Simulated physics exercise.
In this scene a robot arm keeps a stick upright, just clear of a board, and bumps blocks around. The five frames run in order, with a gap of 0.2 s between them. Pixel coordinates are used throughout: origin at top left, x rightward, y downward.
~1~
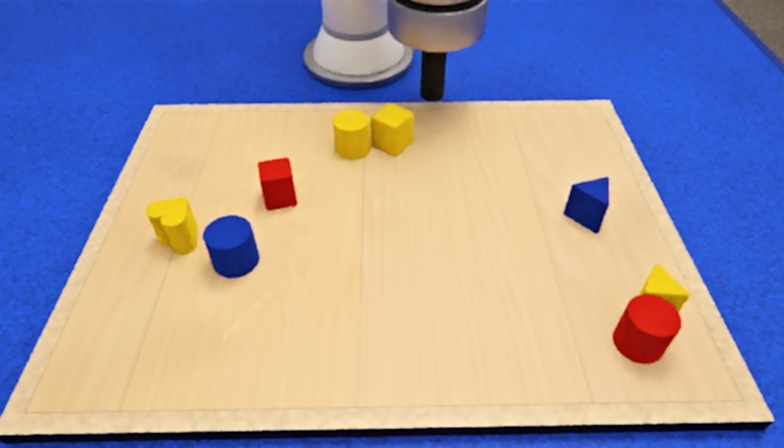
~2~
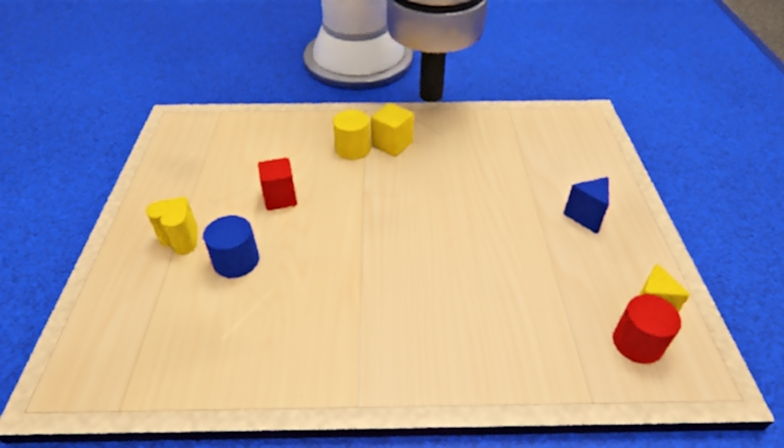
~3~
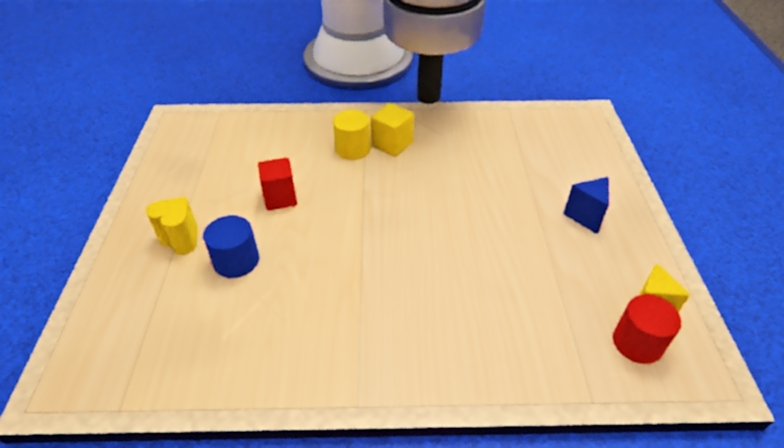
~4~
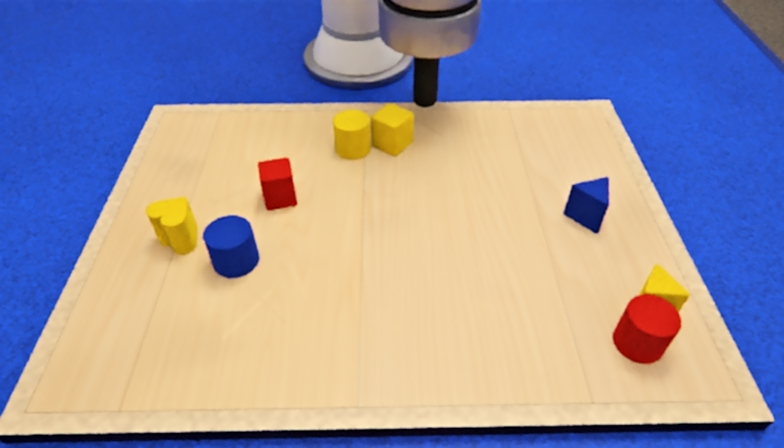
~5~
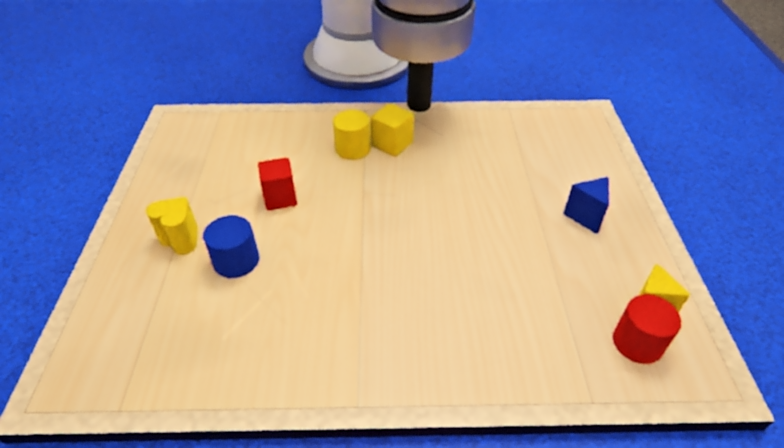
On a pale wooden board over a blue surface, red, blue and yellow blocks sat still while a robot arm's black stick moved slightly left and toward the board near two yellow blocks.
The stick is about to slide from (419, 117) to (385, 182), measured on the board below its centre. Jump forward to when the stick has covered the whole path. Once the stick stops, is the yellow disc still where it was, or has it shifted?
It is no longer where it was.
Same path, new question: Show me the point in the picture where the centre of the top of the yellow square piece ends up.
I'd say the yellow square piece ends with its top centre at (359, 138).
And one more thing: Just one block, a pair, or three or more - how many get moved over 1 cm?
By the end of the path, two blocks have moved more than about a centimetre.
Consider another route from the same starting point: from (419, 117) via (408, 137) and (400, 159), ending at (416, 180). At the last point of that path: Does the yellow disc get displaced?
Yes, that is how it ends up.
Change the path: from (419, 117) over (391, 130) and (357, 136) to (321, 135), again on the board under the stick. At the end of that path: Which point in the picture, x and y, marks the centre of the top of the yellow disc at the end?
By then it is at (333, 126).
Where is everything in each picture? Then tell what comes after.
The first frame shows stick's lower end at (432, 96); yellow disc at (351, 119); yellow square piece at (392, 114).
The second frame shows stick at (431, 96); blocks still.
The third frame shows stick at (429, 98); blocks still.
The fourth frame shows stick at (425, 102); blocks still.
The fifth frame shows stick at (419, 106); yellow disc at (351, 119); yellow square piece at (392, 114).
The first path, step by step. One third of the way, stick at (408, 126); yellow disc at (346, 121); yellow square piece at (386, 120).
Two thirds of the way, stick at (397, 148); yellow disc at (333, 123); yellow square piece at (366, 135), turned 55° clockwise.
At the end, stick at (385, 171); yellow disc at (332, 123); yellow square piece at (359, 138), turned 75° clockwise.
